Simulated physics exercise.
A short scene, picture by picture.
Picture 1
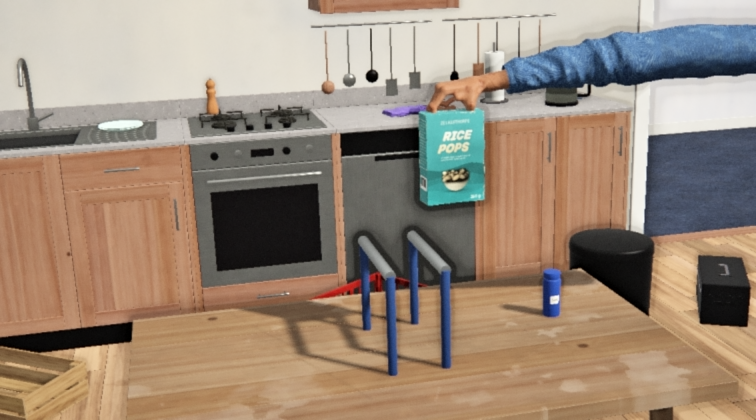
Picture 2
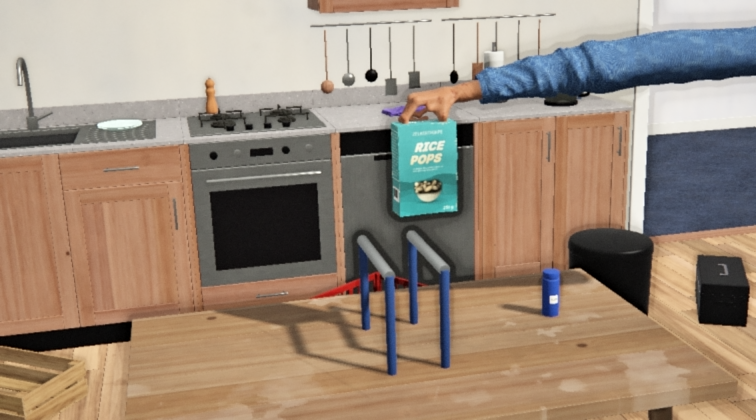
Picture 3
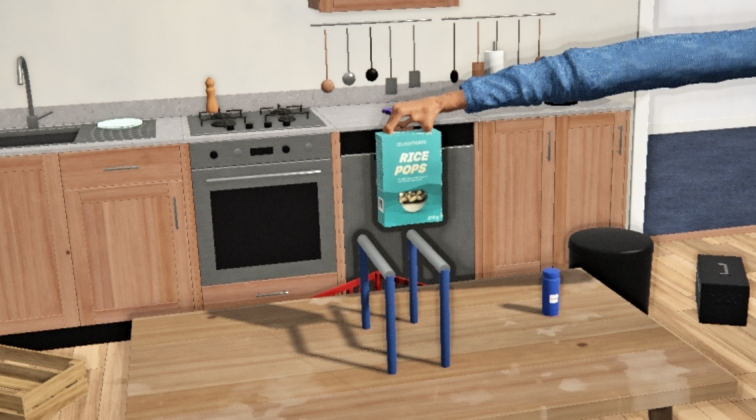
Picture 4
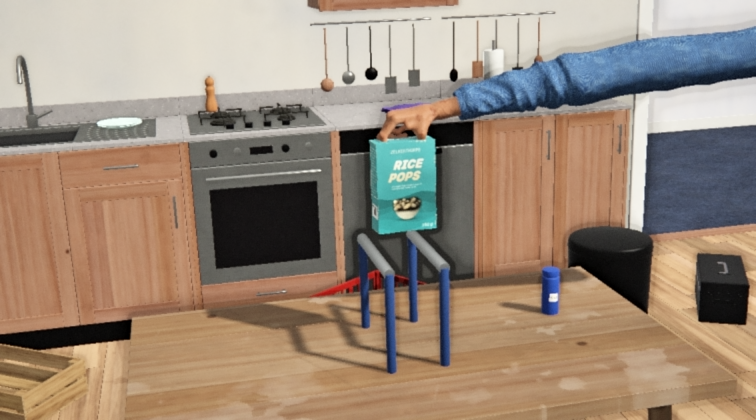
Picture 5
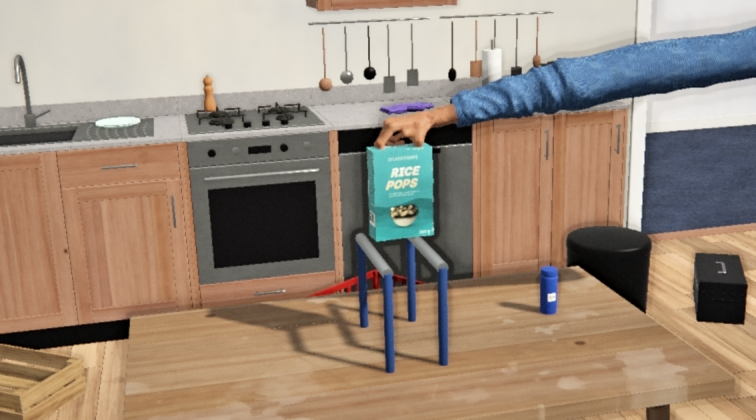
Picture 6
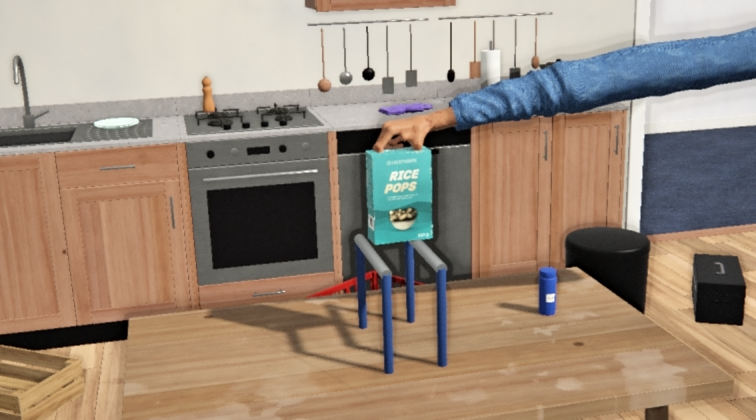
In a kitchen, a hand in a blue sleeve carried a turquoise Rice Pops box leftward and down, then held it just above two blue-legged rails on a wooden table, left of a blue shaker.
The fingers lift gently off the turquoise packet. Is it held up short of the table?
The likely result is that it is held at the gap.
Then, 0.10 s past the last view, things are still on the move.
Then, 0.20 s past the last view, turquoise packet displaced a little near (400, 204).
Finally, both still in place. Final places as the last picture's camera would see them, turquoise packet near (400, 204). The packet stays on top.
